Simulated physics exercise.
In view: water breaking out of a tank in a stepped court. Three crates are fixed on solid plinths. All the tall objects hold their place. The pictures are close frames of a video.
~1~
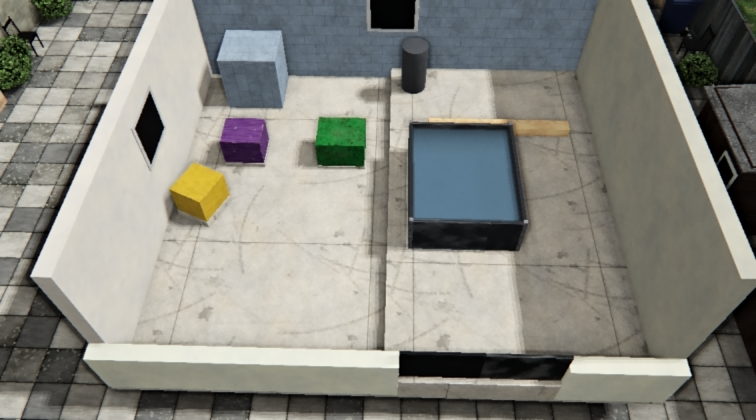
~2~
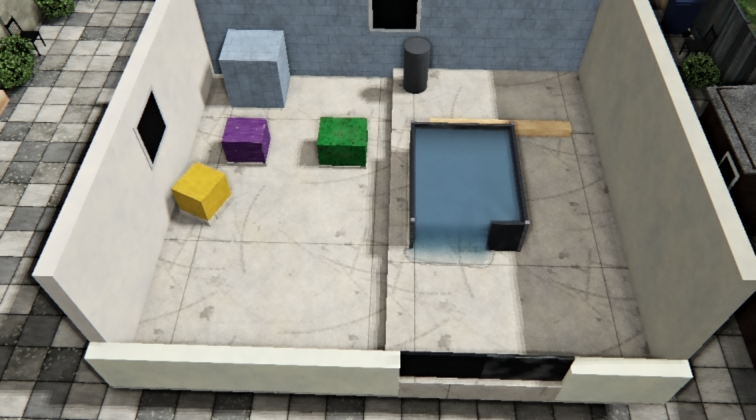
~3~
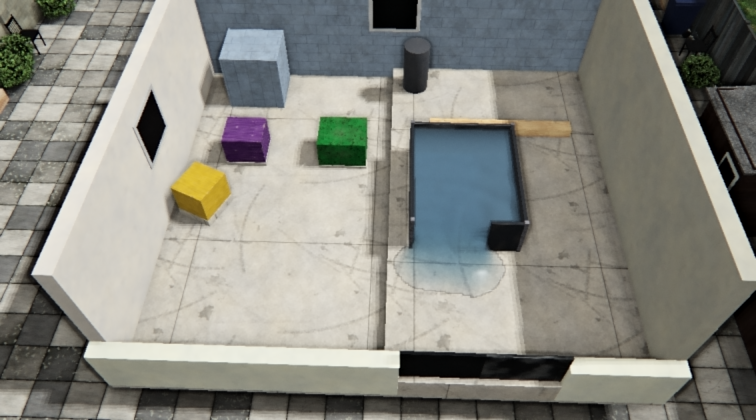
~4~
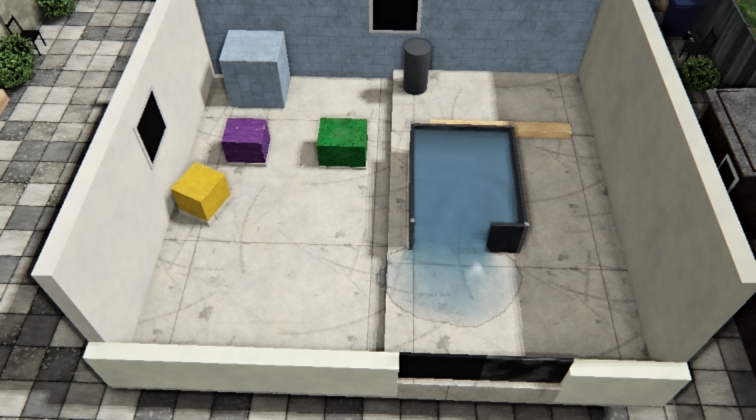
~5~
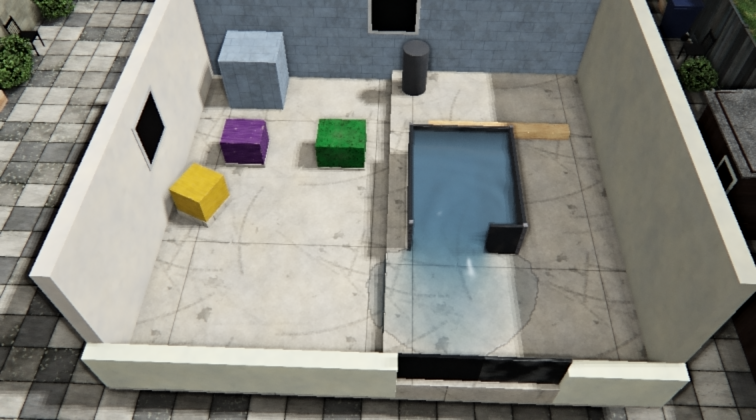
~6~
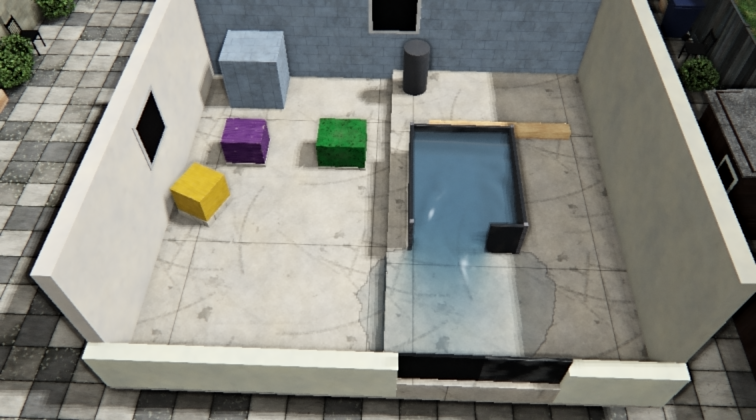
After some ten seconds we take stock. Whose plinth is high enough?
In the end: The yellow crate gets wet; the purple crate stays dry; the green crate gets wet.
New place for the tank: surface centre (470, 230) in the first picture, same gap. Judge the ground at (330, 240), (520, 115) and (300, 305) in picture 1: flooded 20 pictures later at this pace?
One after the other: Clear, not flooded, awash.
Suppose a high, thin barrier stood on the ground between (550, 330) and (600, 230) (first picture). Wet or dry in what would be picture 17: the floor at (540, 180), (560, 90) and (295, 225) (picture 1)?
One after the other: No water, free of water, no water.
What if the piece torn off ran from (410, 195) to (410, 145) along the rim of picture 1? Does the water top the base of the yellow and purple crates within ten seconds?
One by one: Yellow crate is wetted, purple crate is topped.
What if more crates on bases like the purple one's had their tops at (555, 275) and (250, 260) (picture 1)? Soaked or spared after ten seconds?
One after the other: Is topped, gets wet.
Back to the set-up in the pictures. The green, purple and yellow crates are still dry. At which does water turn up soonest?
I say the yellow-painted one.
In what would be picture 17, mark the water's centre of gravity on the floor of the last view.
Close to (440, 268).
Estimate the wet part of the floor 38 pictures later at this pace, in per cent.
I make it 65 per cent.
A moment on, water covers 15 % of the floor; the yellow crate not reached, the purple crate not reached, the green crate not reached.
Next, water covers 25 % of the floor; the yellow crate not reached, the purple crate not reached, the green crate not reached.
Then, water covers 40 % of the floor; the yellow crate water round its plinth, the purple crate not reached, the green crate not reached.
Later, water covers 65 % of the floor; the yellow crate water round its plinth, the purple crate water round its plinth, the green crate water round its plinth.
In the end, water covers 95 % of the floor; the yellow crate was topped, the purple crate stayed above the water, the green crate was topped.
